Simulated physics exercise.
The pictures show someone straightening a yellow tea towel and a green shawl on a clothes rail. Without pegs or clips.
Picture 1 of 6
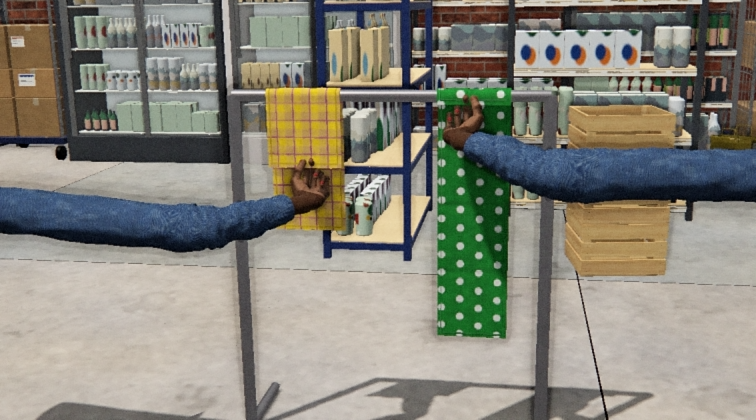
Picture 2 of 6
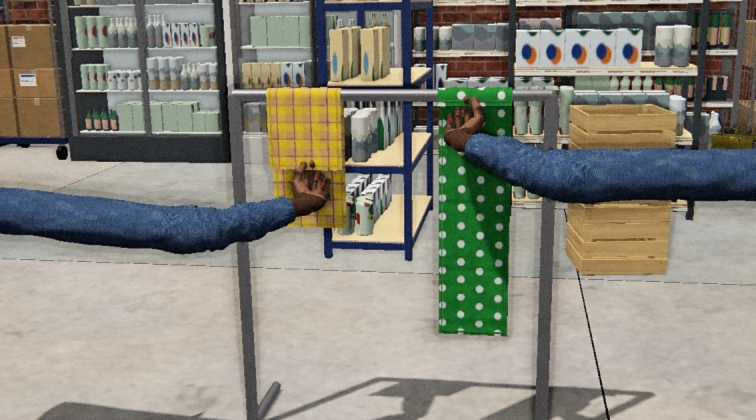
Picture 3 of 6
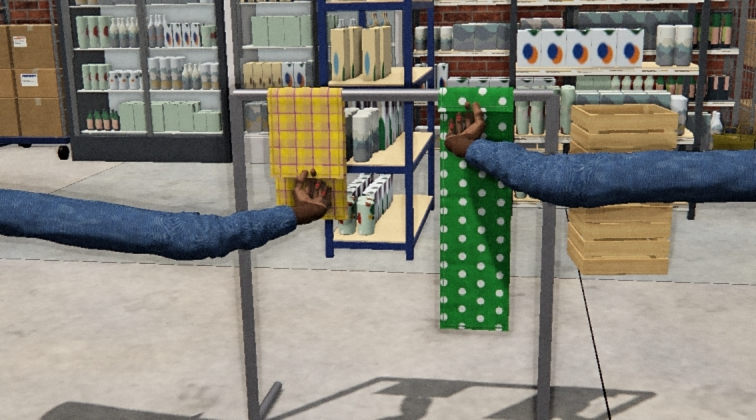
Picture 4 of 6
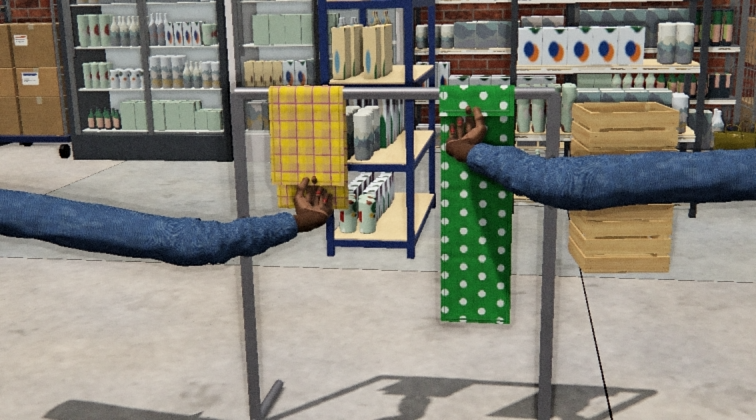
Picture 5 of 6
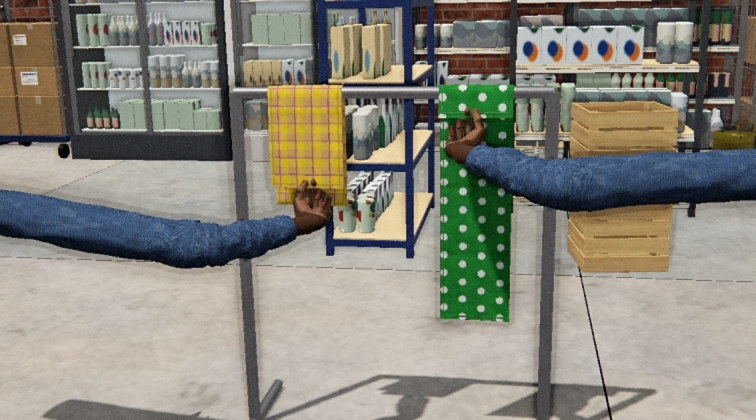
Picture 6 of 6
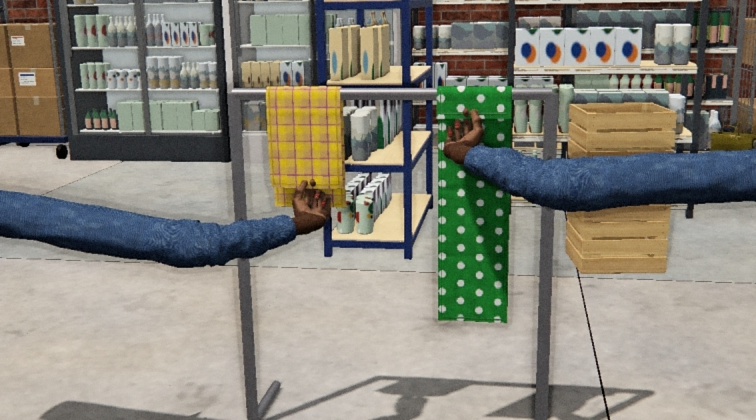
We see a yellow checked tea towel and a green spotted shawl draped over a clothes rail; two hands draw their short front ends down a little, the left one farther, while the longer back ends rise.
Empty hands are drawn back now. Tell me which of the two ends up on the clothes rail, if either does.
In order: The yellow tea towel stays up; the green shawl comes down.
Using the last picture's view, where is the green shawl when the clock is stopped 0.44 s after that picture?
My best guess is about (472, 362).
Then, 0.44 s later than the last view, tea towel at rest on the rail; shawl clear of the rail and dropping near (472, 362).
Then, 0.78 s later than the last view, tea towel at rest on the rail; shawl in a heap on the floor.
Finally, tea towel at rest on the rail; shawl in a heap on the floor. The yellow tea towel hangs there and the green shawl is pulled off by its long side.
